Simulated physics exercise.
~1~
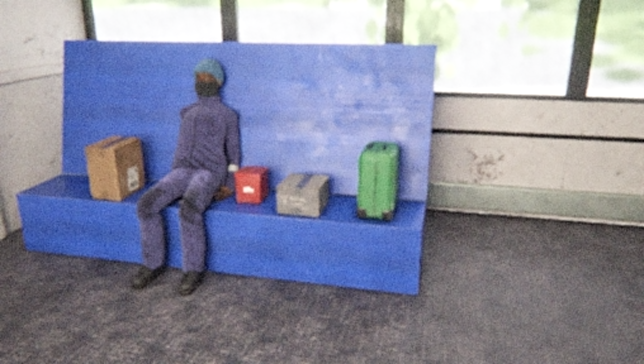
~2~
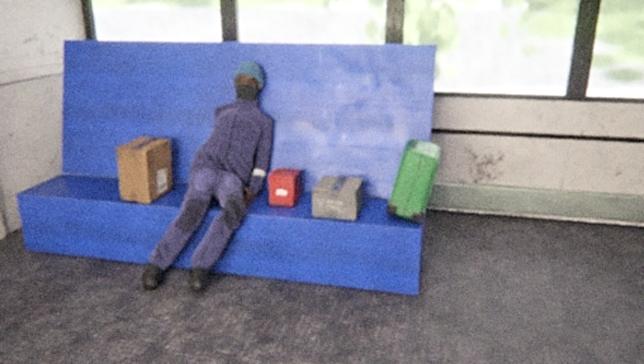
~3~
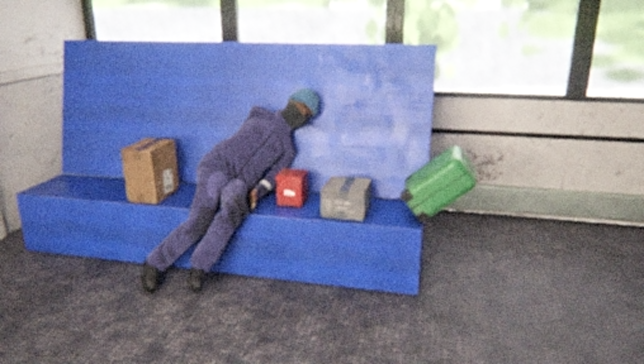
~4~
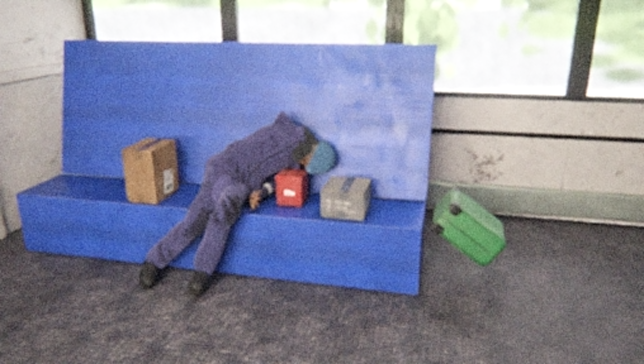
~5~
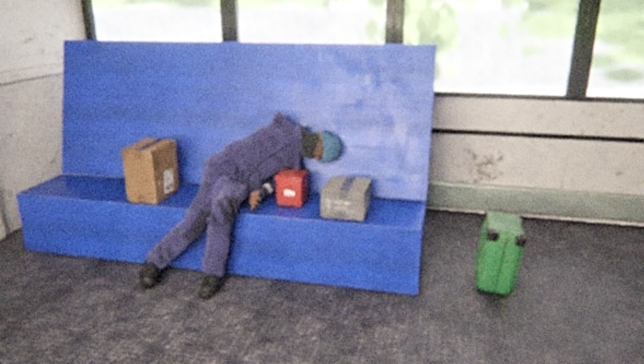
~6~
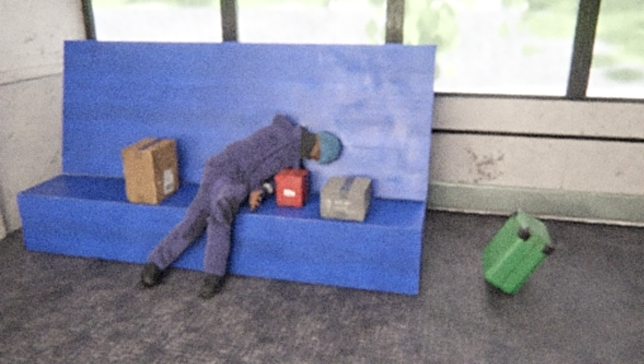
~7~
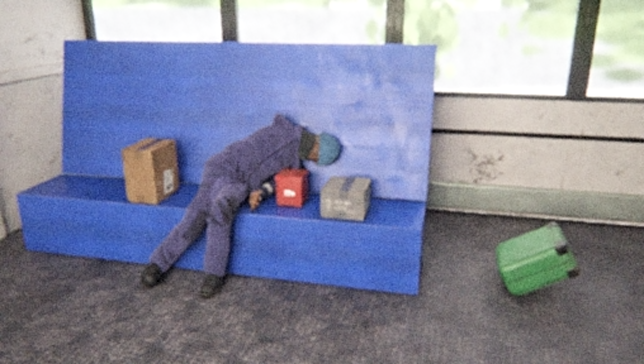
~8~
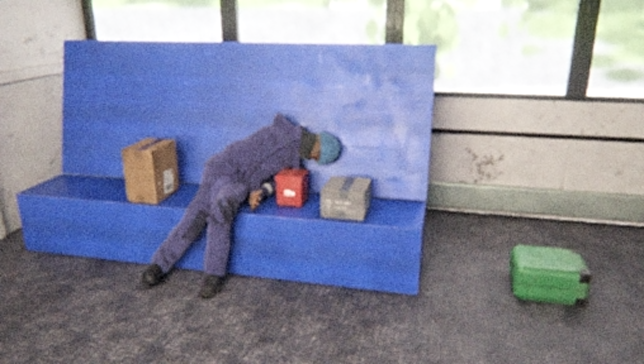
A person in dark blue overalls and a teal cap sits slumped on a bright blue bench inside a vehicle, seen from the front by a still camera, with windows behind. A brown box stands to the left, and a red tub, a grey carton and an upright green case line up to the right. Everything slides right, and the person tips over sideways toward the red tub. The green case leans, topples off the bench's right end and tumbles across the dark floor. It ends on its side, while the person stays slumped and the other items remain on the bench.
